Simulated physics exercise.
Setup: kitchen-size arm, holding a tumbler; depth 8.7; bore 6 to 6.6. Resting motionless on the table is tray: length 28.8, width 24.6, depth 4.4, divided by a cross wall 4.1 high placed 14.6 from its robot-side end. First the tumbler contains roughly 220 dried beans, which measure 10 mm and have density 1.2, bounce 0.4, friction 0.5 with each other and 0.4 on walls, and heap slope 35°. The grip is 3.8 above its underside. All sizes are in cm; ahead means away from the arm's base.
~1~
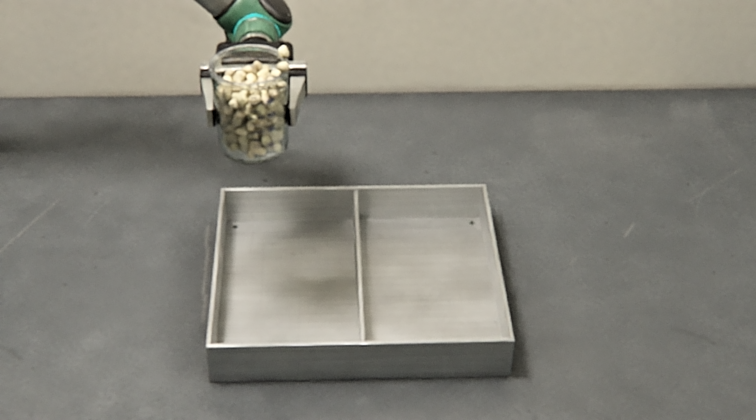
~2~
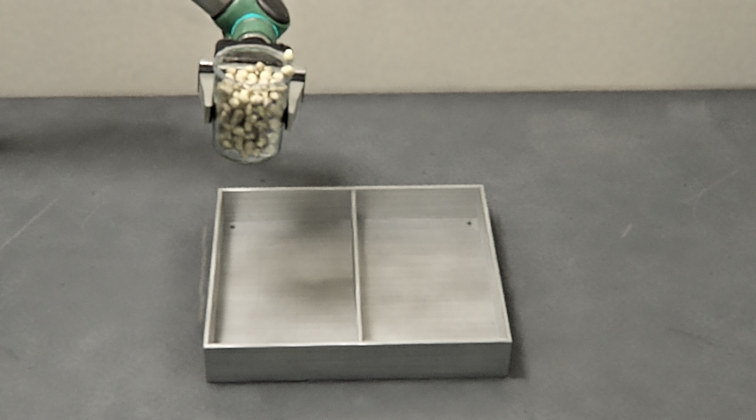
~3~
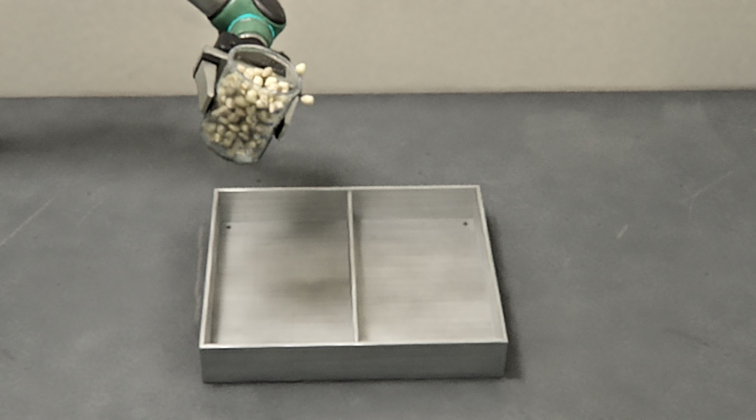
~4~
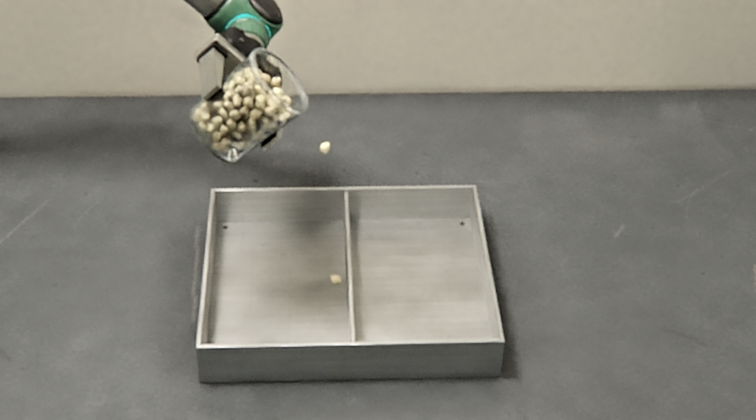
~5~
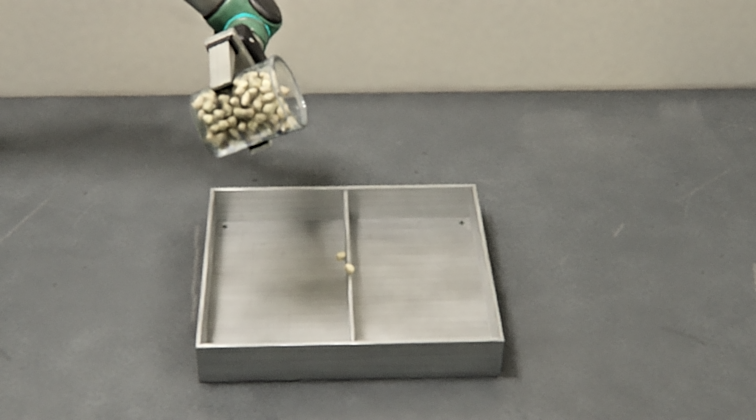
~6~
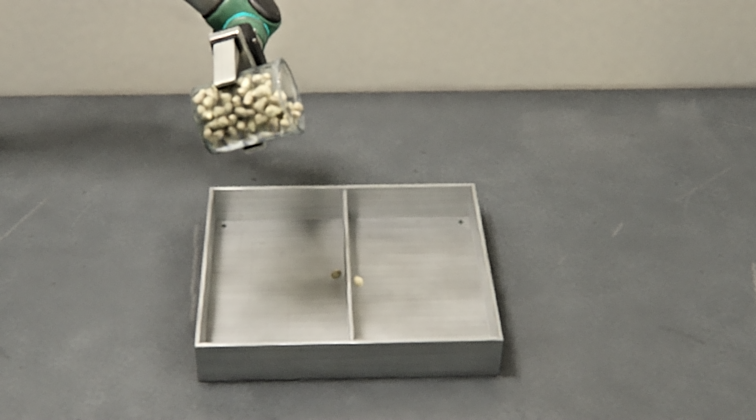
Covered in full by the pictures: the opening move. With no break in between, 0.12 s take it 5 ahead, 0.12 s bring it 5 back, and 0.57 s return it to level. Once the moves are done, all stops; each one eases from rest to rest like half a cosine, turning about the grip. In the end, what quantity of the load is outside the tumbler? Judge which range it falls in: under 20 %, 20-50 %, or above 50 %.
It falls in the 20-50 % range.
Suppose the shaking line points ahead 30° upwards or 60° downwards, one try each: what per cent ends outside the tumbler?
60 and 5 %.
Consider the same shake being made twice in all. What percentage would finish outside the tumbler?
In that case it would be roughly 55 per cent.
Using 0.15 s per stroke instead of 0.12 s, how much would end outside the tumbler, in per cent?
Then roughly 20 percent.
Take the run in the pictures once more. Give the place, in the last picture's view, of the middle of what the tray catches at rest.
Around pixel (386, 285).
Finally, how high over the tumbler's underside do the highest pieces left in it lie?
Top of the fill: Near 7.0 cm.
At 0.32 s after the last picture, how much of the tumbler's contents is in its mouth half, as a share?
Close to 50 in a hundred.
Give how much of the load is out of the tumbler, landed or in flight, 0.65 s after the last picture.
By then about 35 % is out.
Then, 0.32 s on, tilted 68° forward, highest piece 25 above the table; 145 in the tumbler, 32 in the far-side part, 2 in the robot-side part, 44 in flight or on a rim.
Then, 0.65 s on, tilted 13° forward, highest piece 27 above the table; 144 in the tumbler, 47 in the far-side part, 30 in the robot-side part, 2 on the table or floor.
Then, 1.01 s on, level, highest piece 26 above the table; 144 in the tumbler, 47 in the far-side part, 30 in the robot-side part, 2 on the table or floor.
Then, 2.06 s on, level, highest piece 26 above the table; 144 in the tumbler, 47 in the far-side part, 30 in the robot-side part, 2 on the table or floor.
In the end, 144 in the tumbler, 47 in the far-side part, 30 in the robot-side part, 2 on the table or floor. That is 35 % outside the tumbler.
